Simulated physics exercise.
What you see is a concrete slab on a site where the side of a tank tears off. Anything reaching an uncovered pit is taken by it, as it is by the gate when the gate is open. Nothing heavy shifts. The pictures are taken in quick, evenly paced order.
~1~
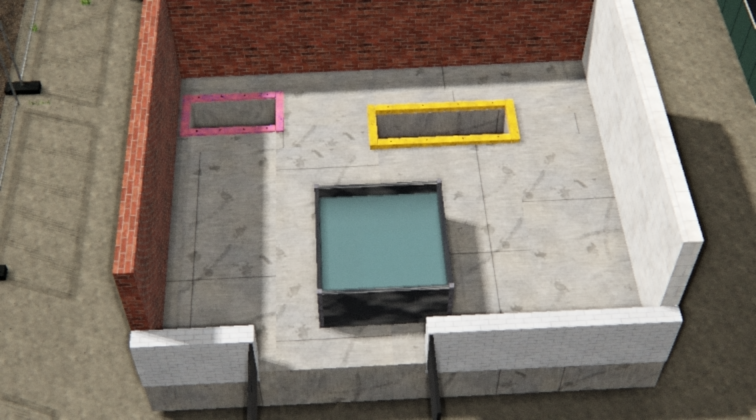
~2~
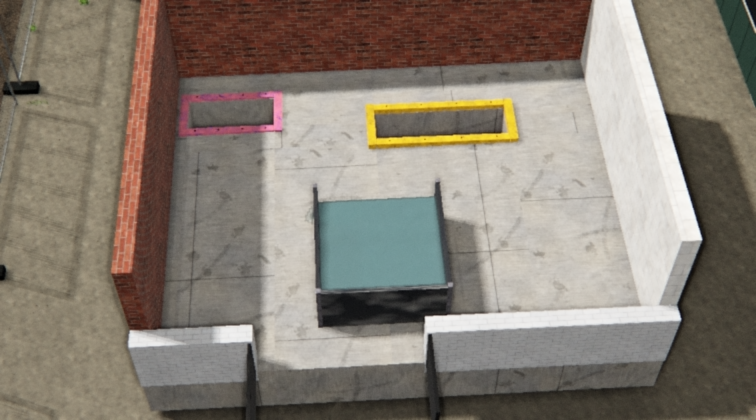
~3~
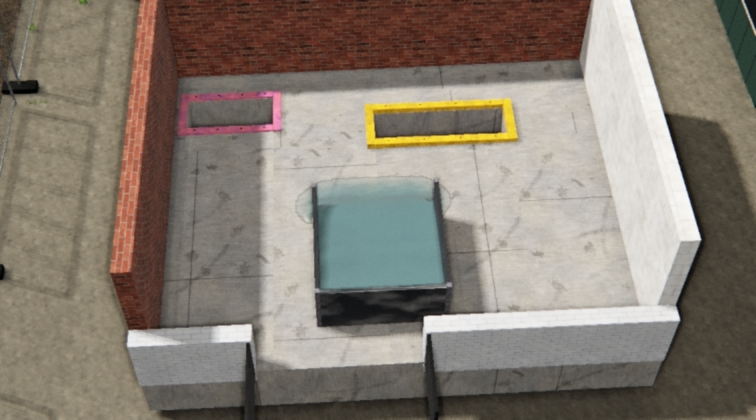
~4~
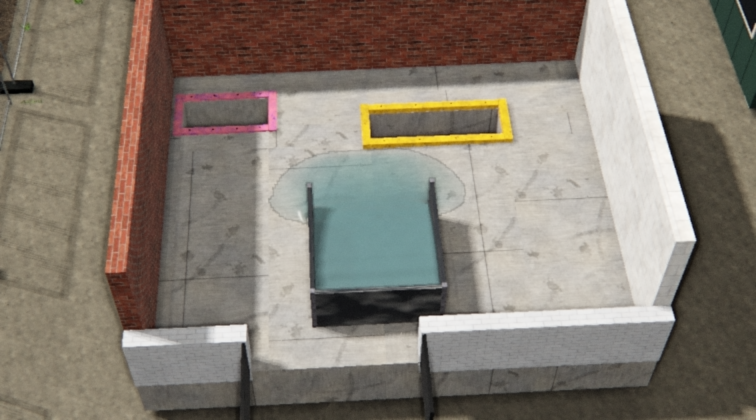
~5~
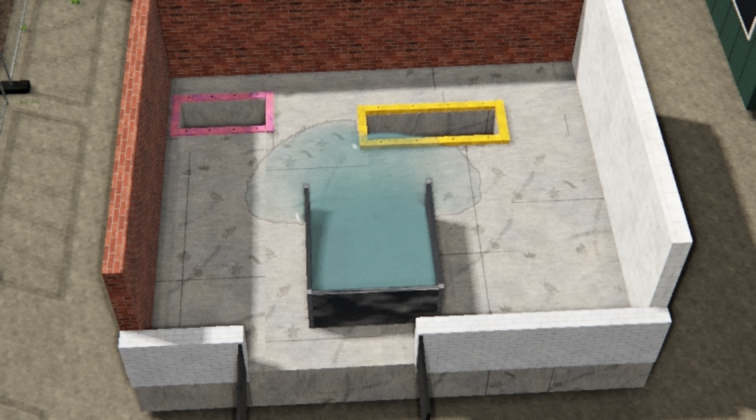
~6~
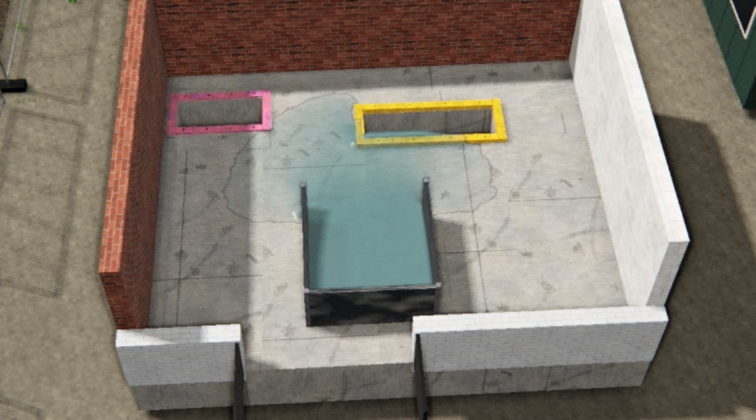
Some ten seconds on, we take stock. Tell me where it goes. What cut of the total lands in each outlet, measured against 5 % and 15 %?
As I see it, the gate is likely to claim a small share beneath five per cent, the yellow pit is likely to claim a large share past fifteen per cent, the pink pit is likely to claim a large share past fifteen per cent.
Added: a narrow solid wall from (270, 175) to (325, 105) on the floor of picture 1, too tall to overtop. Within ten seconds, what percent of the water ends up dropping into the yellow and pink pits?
Shares in percent - yellow: 25; pink: 8.
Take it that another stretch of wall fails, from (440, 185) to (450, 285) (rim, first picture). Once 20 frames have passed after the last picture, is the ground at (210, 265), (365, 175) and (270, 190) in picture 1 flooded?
The first would be still unwetted, the second still unwetted and the third still unwetted.
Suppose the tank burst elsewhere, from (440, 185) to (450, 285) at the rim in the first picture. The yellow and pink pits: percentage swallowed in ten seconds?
Yellow takes 6 in a hundred, pink takes 10 in a hundred.
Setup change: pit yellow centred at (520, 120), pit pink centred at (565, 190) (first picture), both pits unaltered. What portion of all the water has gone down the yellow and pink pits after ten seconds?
Measured shares in per cent - yellow 8, pink 2.
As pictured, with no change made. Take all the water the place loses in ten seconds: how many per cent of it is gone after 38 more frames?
That comes to 95 per cent, as I work it out.
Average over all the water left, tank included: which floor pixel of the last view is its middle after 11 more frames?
About (344, 173).
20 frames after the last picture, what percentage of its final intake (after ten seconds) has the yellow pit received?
Roughly 100 percent.
A moment on, water covers 30 % of the floor; the gate 0 %, the yellow pit 11 %, the pink pit 1 %.
Next, water covers 40 % of the floor; the gate 0 %, the yellow pit 19 %, the pink pit 5 %.
Then, water covers 55 % of the floor; the gate 0 %, the yellow pit 22 %, the pink pit 15 %.
Later, water covers 75 % of the floor; the gate 0 %, the yellow pit 23 %, the pink pit 23 %.
In the end, water covers 95 % of the floor; the gate 1 %, the yellow pit 23 %, the pink pit 25 %.
